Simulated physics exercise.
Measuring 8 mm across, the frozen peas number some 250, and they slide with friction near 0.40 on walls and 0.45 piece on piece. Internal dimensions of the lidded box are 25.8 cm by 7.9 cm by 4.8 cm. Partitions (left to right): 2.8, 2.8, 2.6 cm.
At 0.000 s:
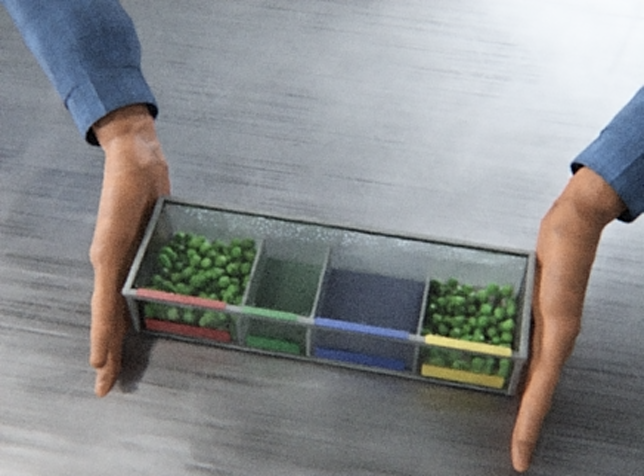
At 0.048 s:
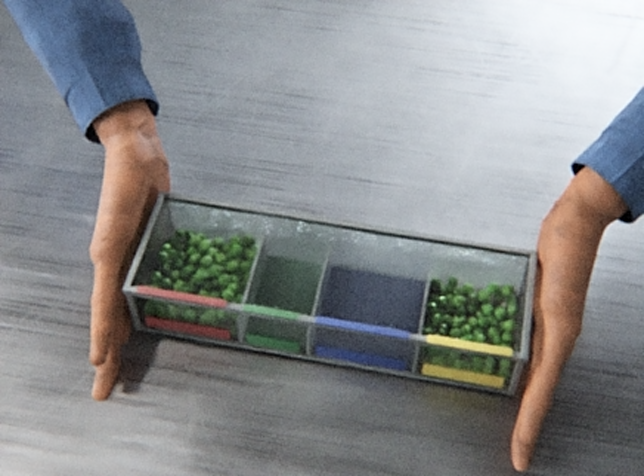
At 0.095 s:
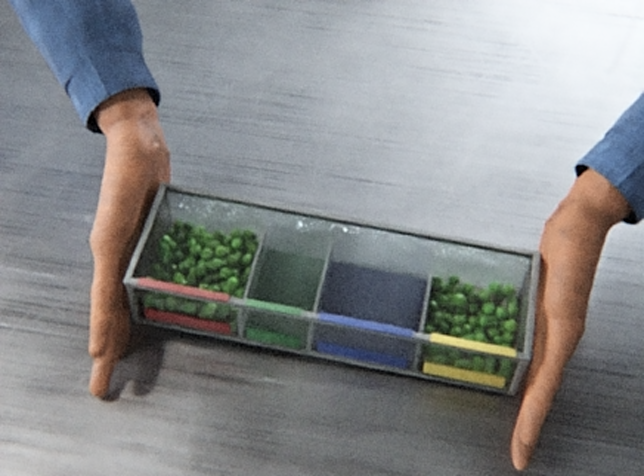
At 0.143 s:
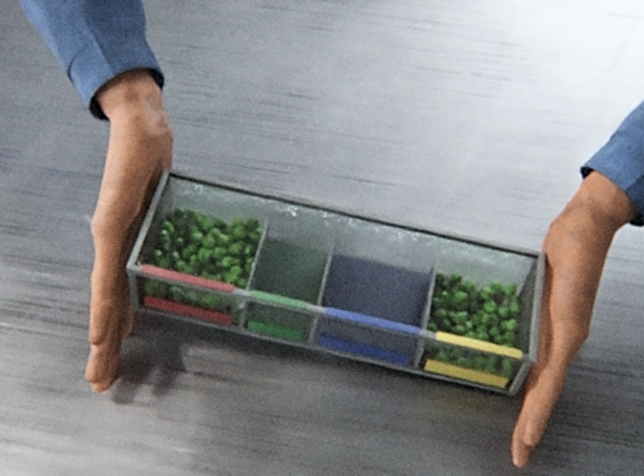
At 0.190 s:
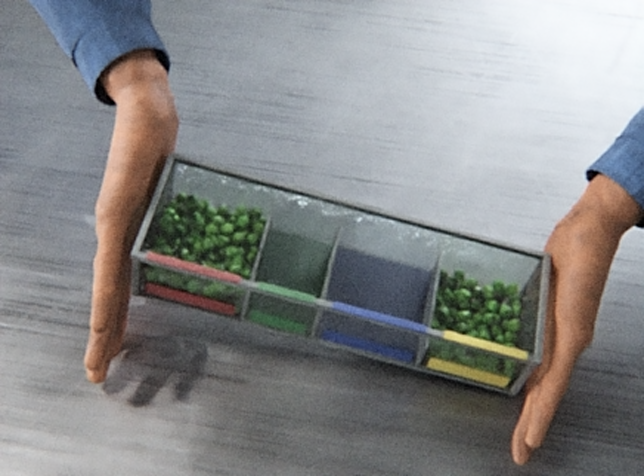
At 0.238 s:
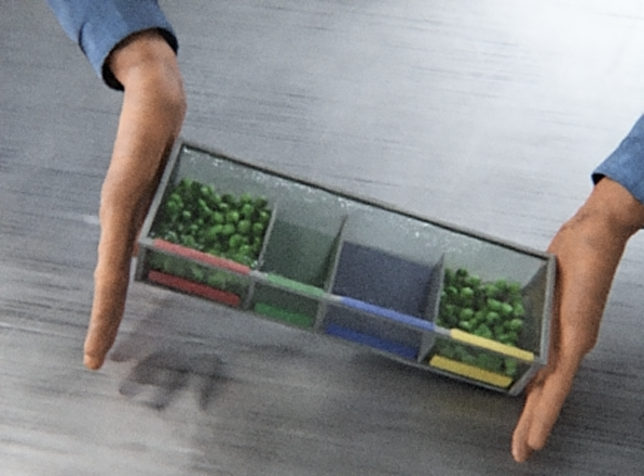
Two hands held a clear box of green peas, piled in its red and yellow end sections with the middle ones empty, and tilted it gently, raising the left end while the peas barely shifted.
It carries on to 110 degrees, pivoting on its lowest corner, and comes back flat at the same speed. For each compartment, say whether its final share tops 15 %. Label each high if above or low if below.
Red: Low; blue: Low; green: Low; yellow: High.
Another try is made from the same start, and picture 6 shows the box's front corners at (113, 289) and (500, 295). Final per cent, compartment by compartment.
The compartments end with red 100 per cent, blue 0 per cent, green 0 per cent and yellow 0 per cent.
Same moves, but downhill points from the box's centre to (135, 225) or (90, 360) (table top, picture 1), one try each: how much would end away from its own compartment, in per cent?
Estimate: Some 35 % and some 30 % respectively.
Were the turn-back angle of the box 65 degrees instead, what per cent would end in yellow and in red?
Shares: Yellow 35 and red 45, per cent.
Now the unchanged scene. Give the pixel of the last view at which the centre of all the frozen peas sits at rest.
Est. centre at rest: (480, 329) px.
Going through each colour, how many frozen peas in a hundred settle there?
Per cent by compartment - red 0, blue 0, green 0, yellow 95.
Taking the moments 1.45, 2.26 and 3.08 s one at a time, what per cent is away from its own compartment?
I'd put the three at close to 45, 65 and 65.
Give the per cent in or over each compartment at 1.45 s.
Per cent by colour: Red 20; blue 10; green 10; yellow 60.
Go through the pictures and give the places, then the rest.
The first picture shows box tilt 0 degrees, front corners at (130, 291) and (520, 354); red 65 %, yellow 35 %.
The second picture shows box tilt 1 degrees, front corners at (131, 288) and (521, 355).
The third picture shows box tilt 3 degrees, front corners at (131, 280) and (524, 355), lowest corner right front.
The fourth picture shows box tilt 7 degrees, front corners at (134, 267) and (529, 357), lowest corner right front.
The fifth picture shows box tilt 11 degrees, front corners at (139, 253) and (535, 358), lowest corner right front.
The sixth picture shows box tilt 15 degrees, front corners at (146, 240) and (540, 360), lowest corner right front; red 65 %, yellow 35 %. The box's pace is about 80 degrees a second.
Then, at 1.45 s, tilt 110 degrees; red 20 %, blue 10 %, green 10 %, yellow 60 %.
Then, at 2.26 s, tilt 50 degrees; yellow 95 %.
Then, at 3.08 s, tilt 0 degrees; yellow 95 %.
By 3.6 s all is still; red 0 %, blue 0 %, green 0 %, yellow 95 %.
